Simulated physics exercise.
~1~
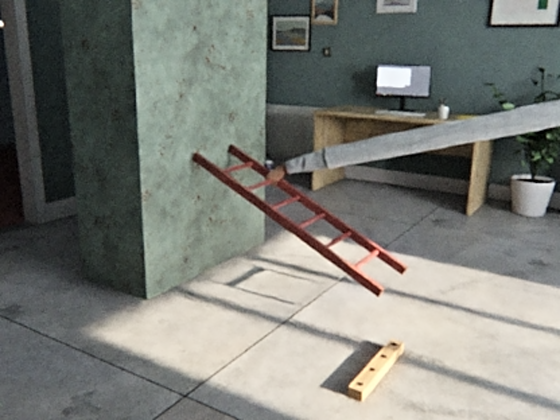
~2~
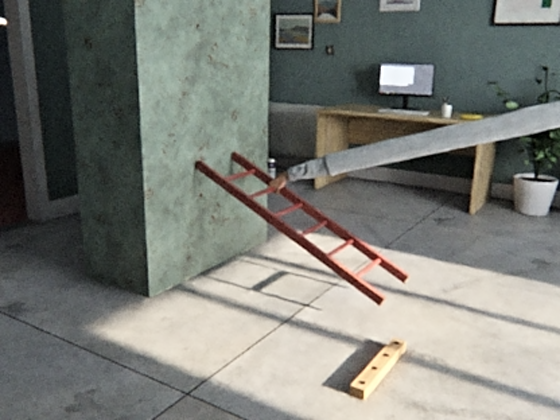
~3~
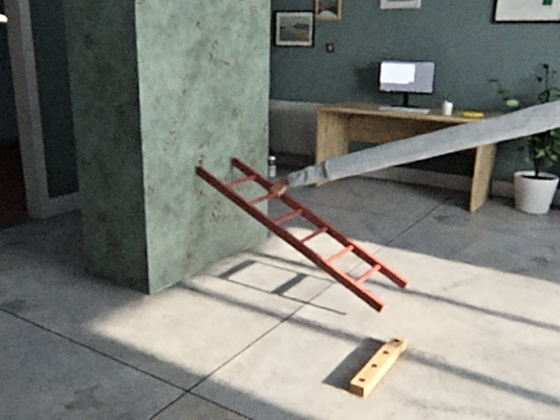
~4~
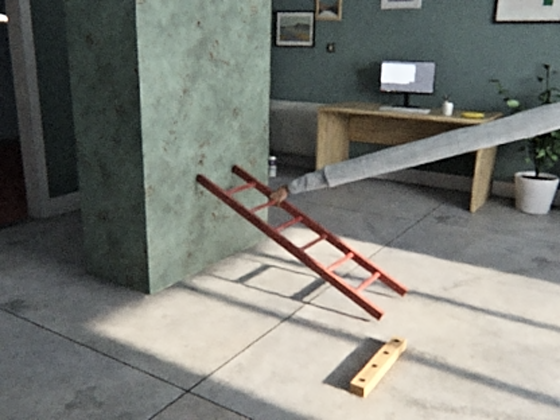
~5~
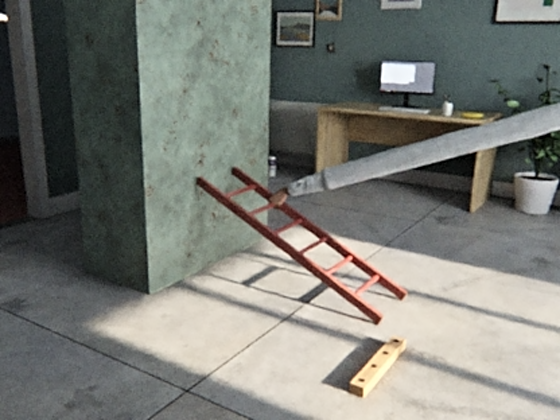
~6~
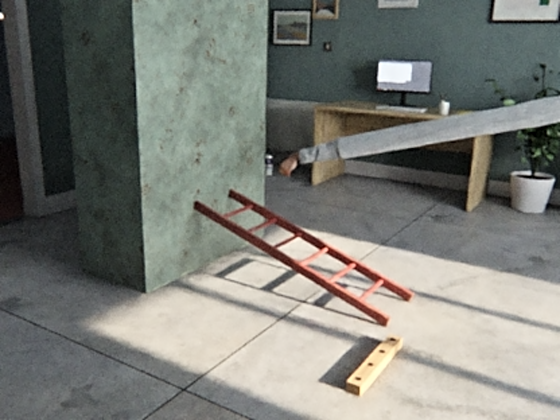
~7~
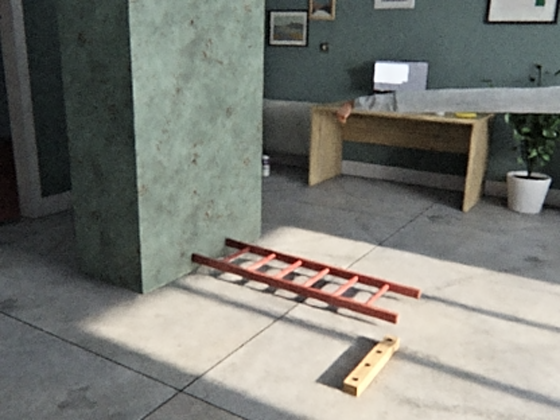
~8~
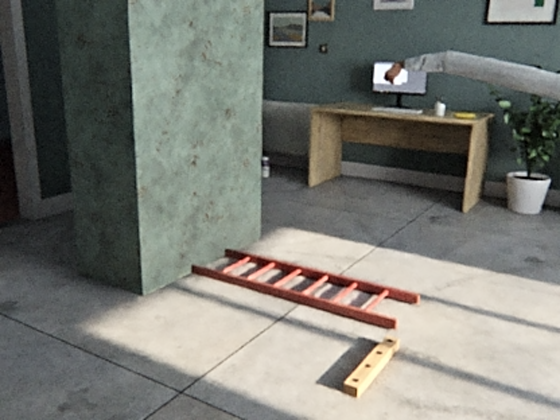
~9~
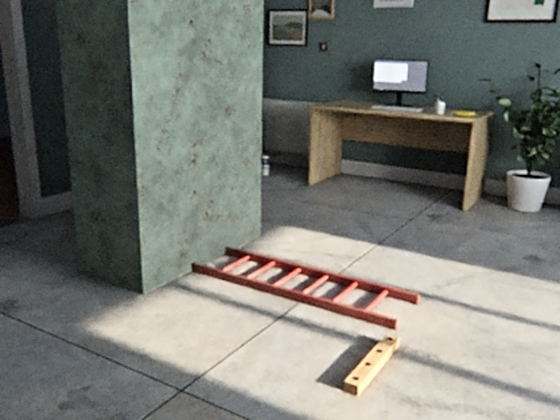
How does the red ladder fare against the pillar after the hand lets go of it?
It does not stay up. Its feet slip away from the pillar and its top slides down, so it ends up lying flat on the floor.
A red ladder was lowered by a hand until it leaned against a green pillar, its feet on the floor near a wooden batten. Once the hand let go and drew back, the ladder slid out at the feet and dropped flat on the floor.
